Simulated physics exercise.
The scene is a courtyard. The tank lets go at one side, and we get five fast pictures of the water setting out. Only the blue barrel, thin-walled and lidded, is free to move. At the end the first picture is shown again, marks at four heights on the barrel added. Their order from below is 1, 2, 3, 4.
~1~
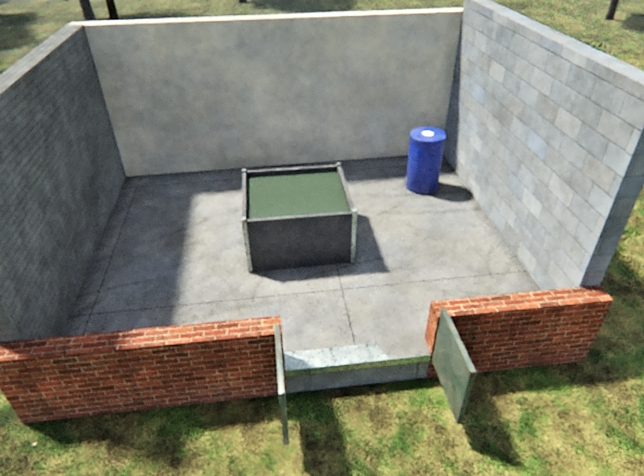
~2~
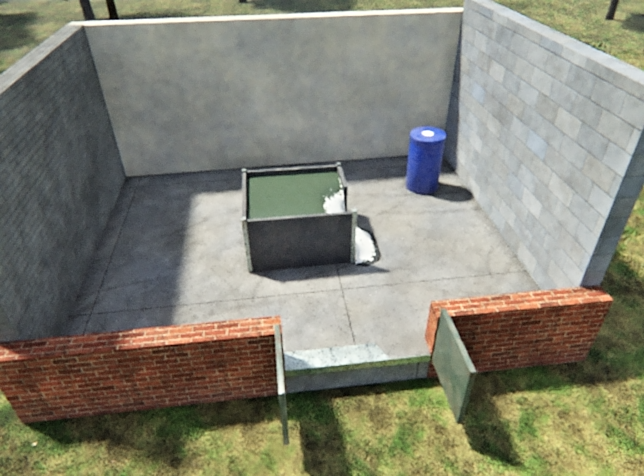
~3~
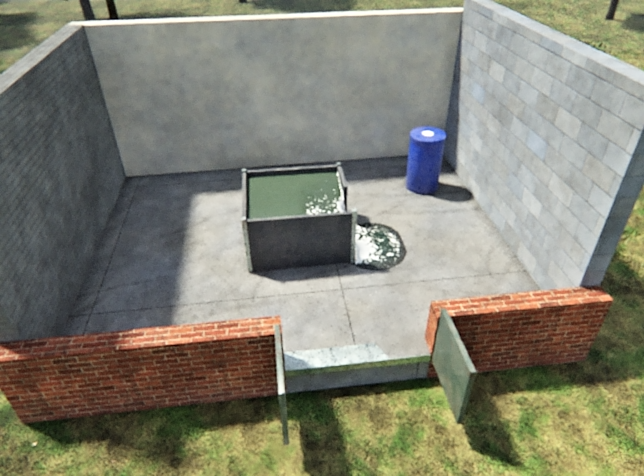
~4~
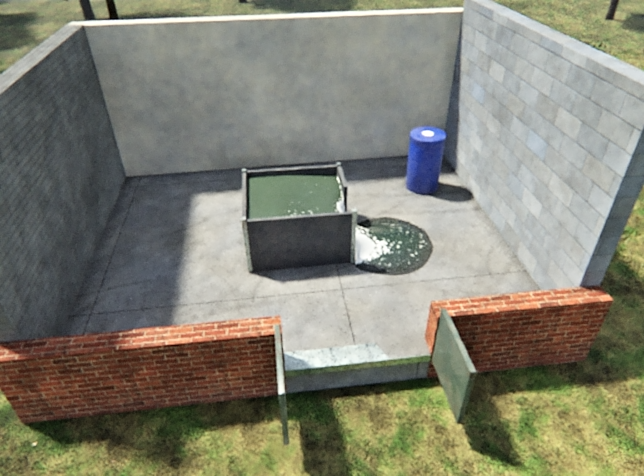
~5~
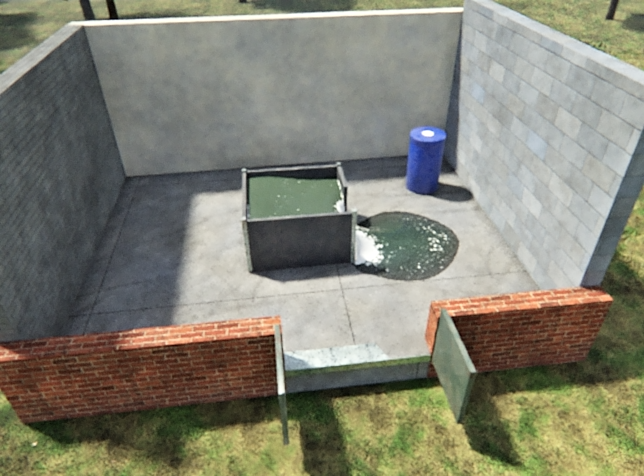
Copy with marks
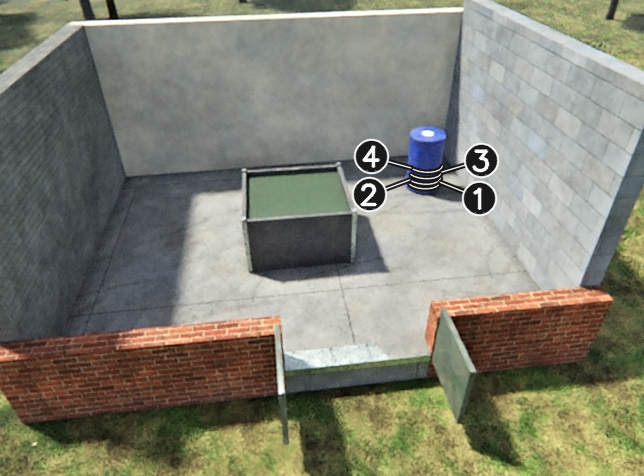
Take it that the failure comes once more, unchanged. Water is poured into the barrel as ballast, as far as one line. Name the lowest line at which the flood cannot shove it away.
1 will do.
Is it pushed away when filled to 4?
No.
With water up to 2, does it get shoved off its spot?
No.
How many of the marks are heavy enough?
All of them.
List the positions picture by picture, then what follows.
In the first frame, lid of the blue barrel at (428, 134); tank full, its middle at (296, 196); open gate at (357, 312).
In the second frame, 1 % of the ground wet, in view closest to the barrel at (360, 230).
In the third frame, 3 % of the ground wet, in view closest to the barrel at (392, 231).
In the fourth frame, 5 % of the ground wet, in view closest to the barrel at (392, 220).
In the fifth frame, lid of the blue barrel at (428, 134); 7 % of the ground wet, in view closest to the barrel at (412, 216).
On the marked copy, 1 at (428, 188); 2 at (428, 184); 3 at (429, 178); 4 at (430, 172); from the bottom up 1, 2, 3, 4.
If 1 is chosen, it does not move.
If 2 is chosen, it does not move.
If 3 is chosen, it does not move.
If 4 is chosen, it does not move.
